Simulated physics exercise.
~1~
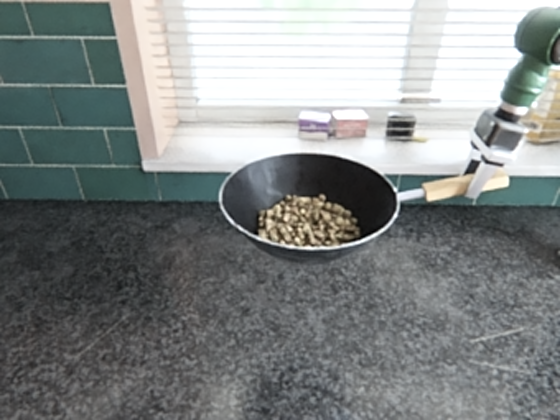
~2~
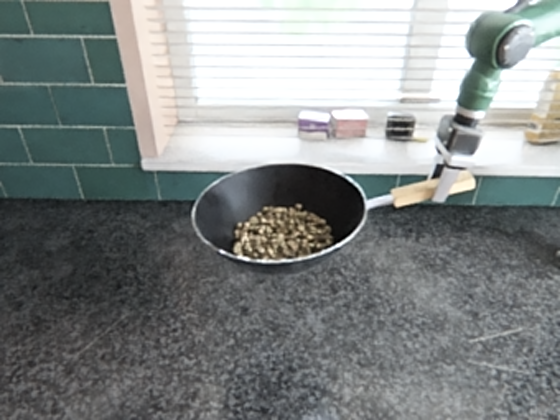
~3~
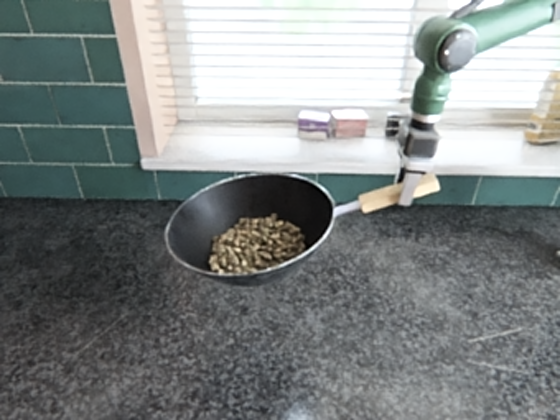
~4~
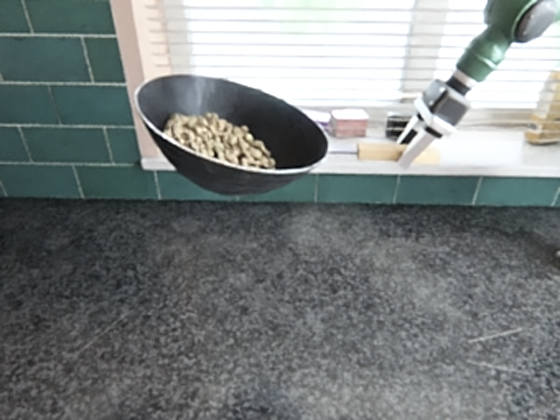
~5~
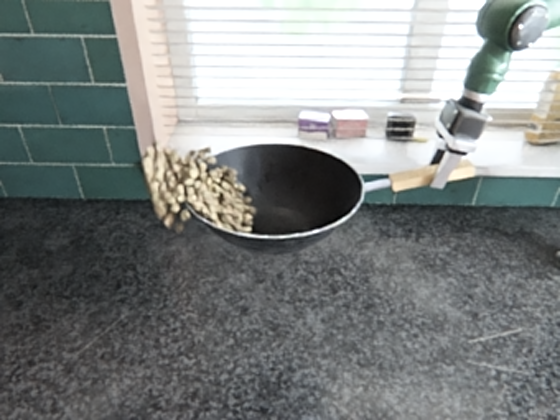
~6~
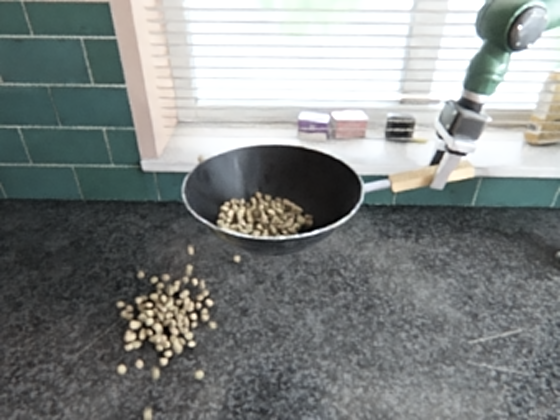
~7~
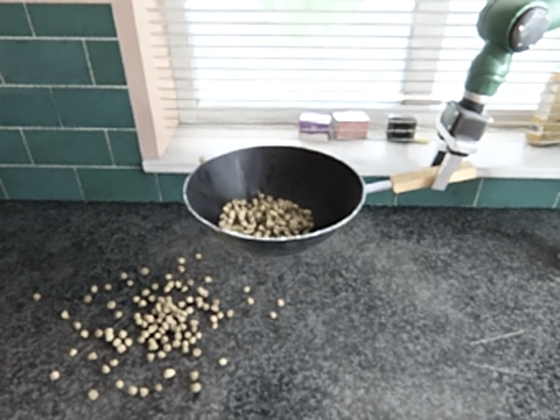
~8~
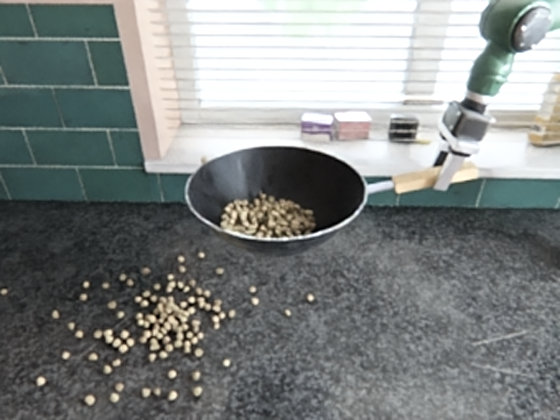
On a dark speckled countertop by a window, a robot arm tossing small pebbles in a wok, spilling many across the surface.
